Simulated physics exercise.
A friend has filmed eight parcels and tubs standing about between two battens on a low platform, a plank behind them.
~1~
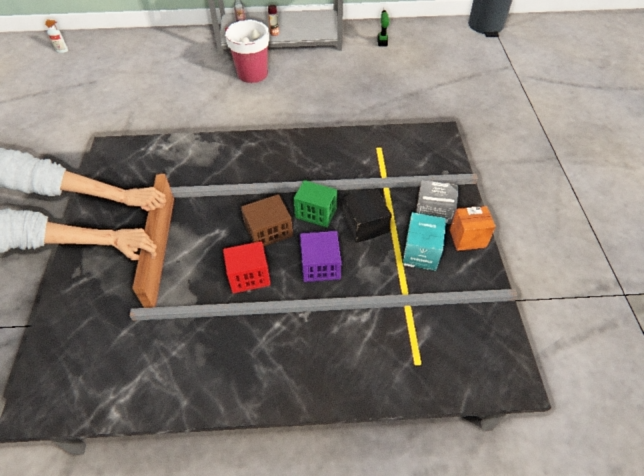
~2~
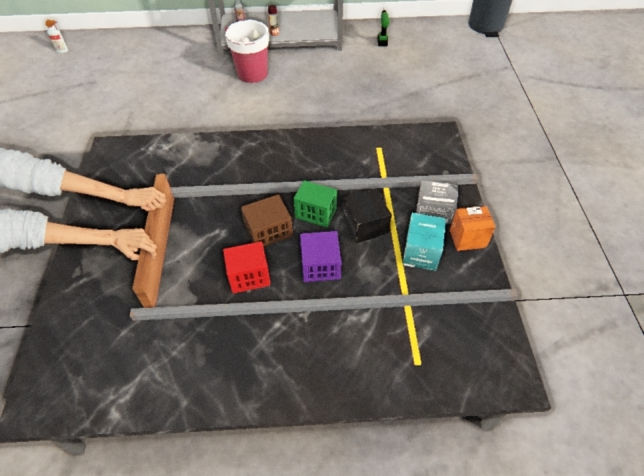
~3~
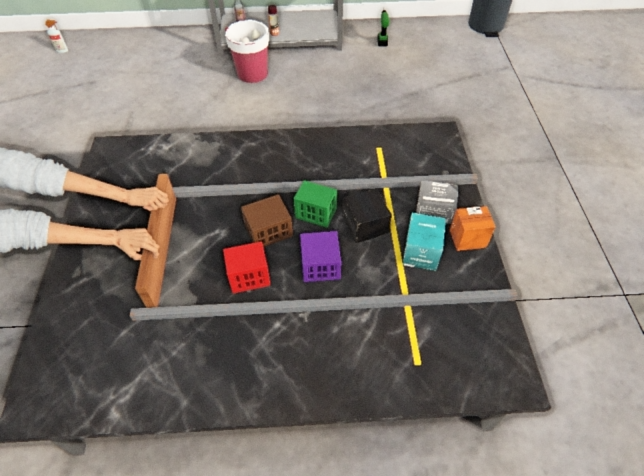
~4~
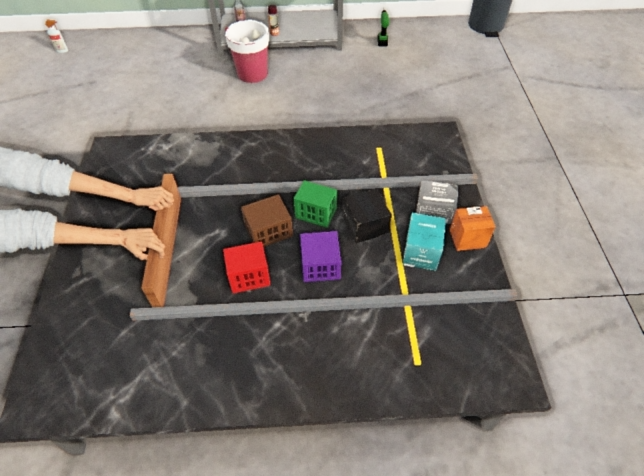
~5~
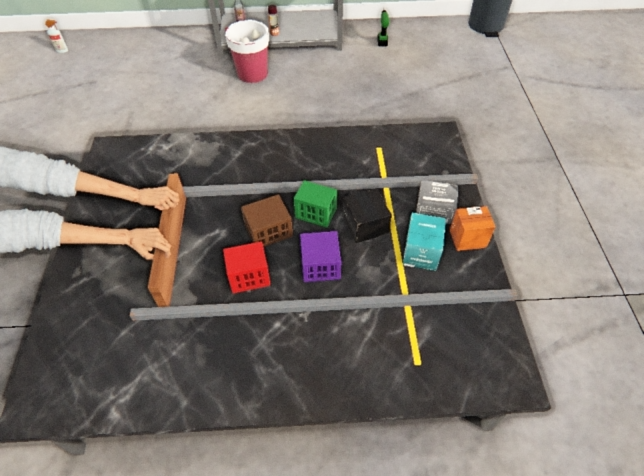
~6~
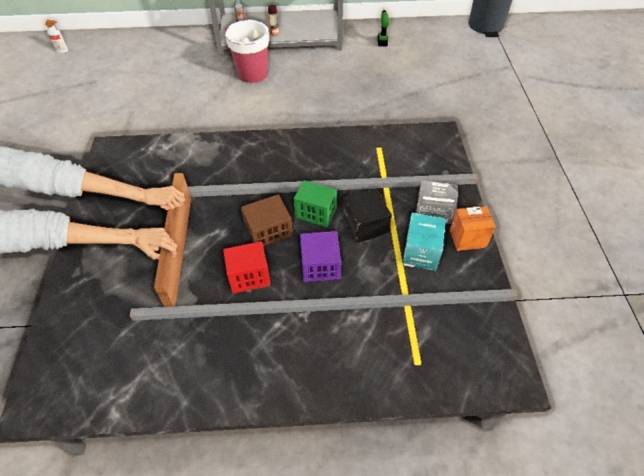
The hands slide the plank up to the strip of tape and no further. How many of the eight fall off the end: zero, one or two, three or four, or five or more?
In the end the number that fall off is one or two.
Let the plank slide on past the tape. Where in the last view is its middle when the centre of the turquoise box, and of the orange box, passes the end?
At (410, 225) for the turquoise box; at (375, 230) for the orange box.
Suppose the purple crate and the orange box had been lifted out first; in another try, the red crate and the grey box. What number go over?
First 0, then 0.
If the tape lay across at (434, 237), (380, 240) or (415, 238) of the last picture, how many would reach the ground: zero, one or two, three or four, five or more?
Taking them in turn, 3 or 4; either one or two; three or four.
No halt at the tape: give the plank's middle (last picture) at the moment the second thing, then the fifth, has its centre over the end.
About (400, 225), then (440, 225).
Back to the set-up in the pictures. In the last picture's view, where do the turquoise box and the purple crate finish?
Near (486, 233) and (456, 249).
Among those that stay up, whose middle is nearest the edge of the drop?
Foremost is the grey box.
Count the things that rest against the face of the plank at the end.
The number is 3.
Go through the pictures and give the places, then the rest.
The first frame shows orange box (472, 229); grey box (437, 202); turquoise box (424, 242); plank (156, 238); tape (395, 239).
The second frame shows grey box (437, 202); black parcel (366, 215).
The third frame shows turquoise box (424, 242); red crate (247, 268).
The fourth frame shows orange box (472, 229); green crate (316, 204).
The fifth frame shows grey box (437, 202); purple crate (320, 257).
The sixth frame shows orange box (472, 229); grey box (437, 202); turquoise box (424, 242); plank (175, 238); tape (395, 239).
A little later, none off yet; orange box at rest near (472, 229); grey box at rest near (437, 202); turquoise box at rest near (424, 242).
When it is over, the number that fall off is one or two; down, orange box.
